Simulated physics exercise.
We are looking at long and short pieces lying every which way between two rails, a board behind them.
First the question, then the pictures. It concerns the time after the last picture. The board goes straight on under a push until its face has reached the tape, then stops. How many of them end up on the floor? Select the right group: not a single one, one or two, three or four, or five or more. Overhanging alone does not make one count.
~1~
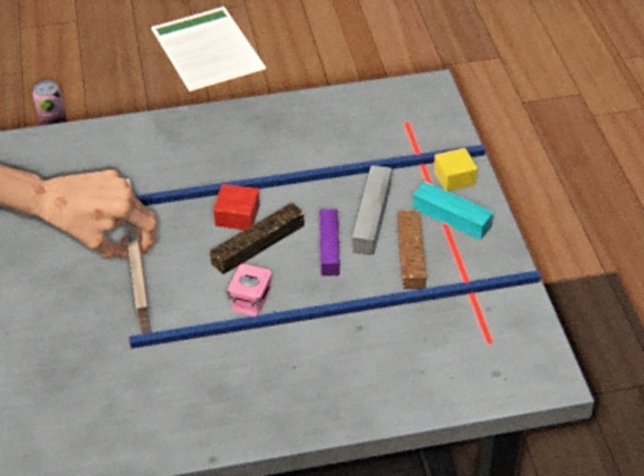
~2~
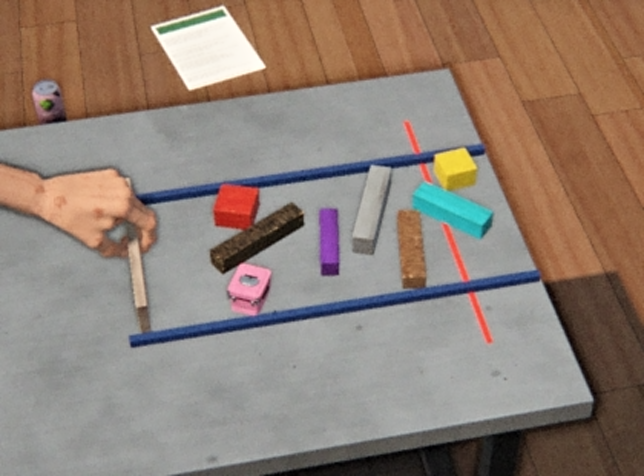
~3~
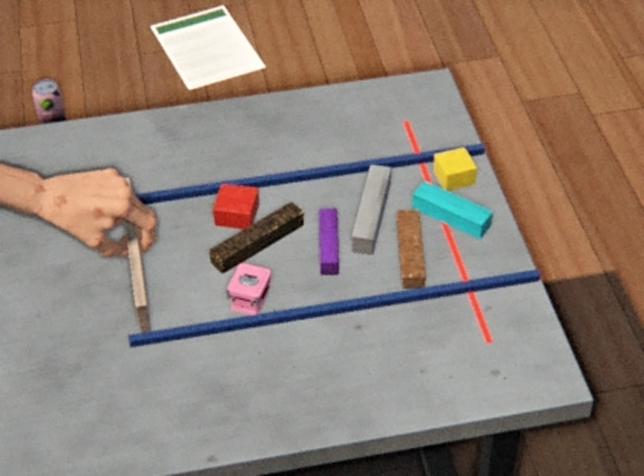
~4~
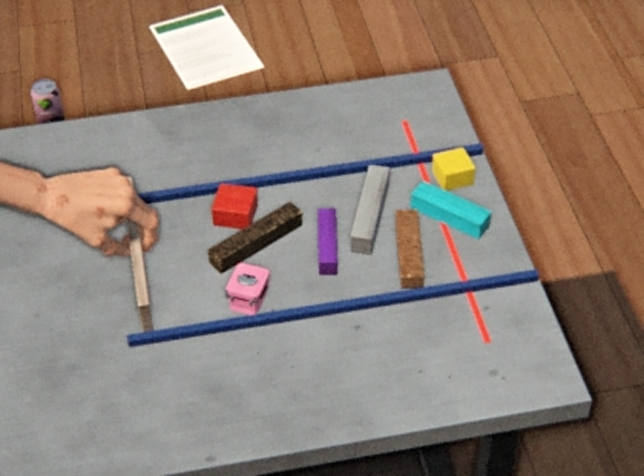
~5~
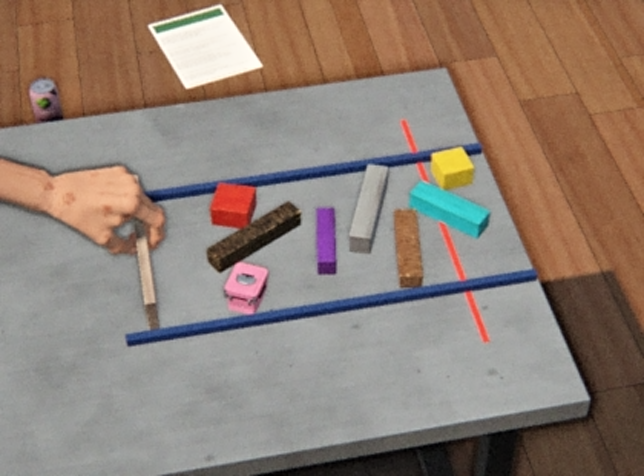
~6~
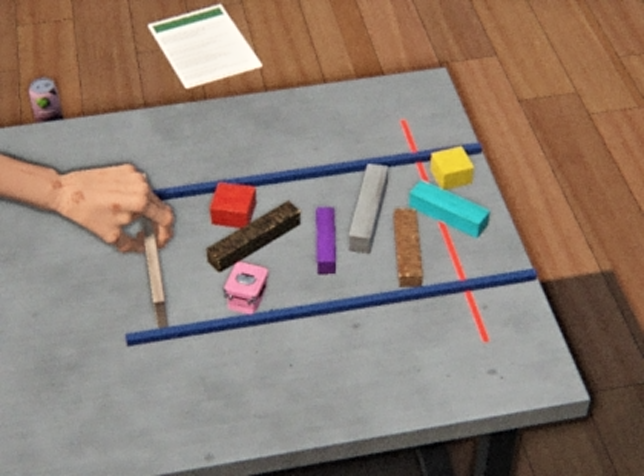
What drops is a group of three or four.
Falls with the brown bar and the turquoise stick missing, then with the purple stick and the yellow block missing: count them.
Going first to second: 2 and 1.
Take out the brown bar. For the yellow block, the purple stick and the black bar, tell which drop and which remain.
Well, the yellow block topples off, the purple stick is left in place and the black bar is left in place.
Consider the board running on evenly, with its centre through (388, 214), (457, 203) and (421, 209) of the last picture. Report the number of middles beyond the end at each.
0, 4 and 2.
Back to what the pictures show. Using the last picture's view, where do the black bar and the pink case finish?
In the last picture the black bar sits at (471, 193) while the pink case sits at (471, 249).
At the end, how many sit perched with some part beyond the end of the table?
The answer comes to 1.
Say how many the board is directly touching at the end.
It touches 3.
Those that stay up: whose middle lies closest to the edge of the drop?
Closest at the end: The purple stick.
Soon after, none off yet; yellow block at rest near (452, 169); turquoise stick at rest near (449, 209); brown bar at rest near (408, 247).
After that, none off yet; yellow block moving near (456, 169); turquoise stick displaced a little near (476, 209); brown bar displaced a little near (448, 248).
In the end, the number that fall off is three or four; gone, grey stick, brown bar, turquoise stick and yellow block.
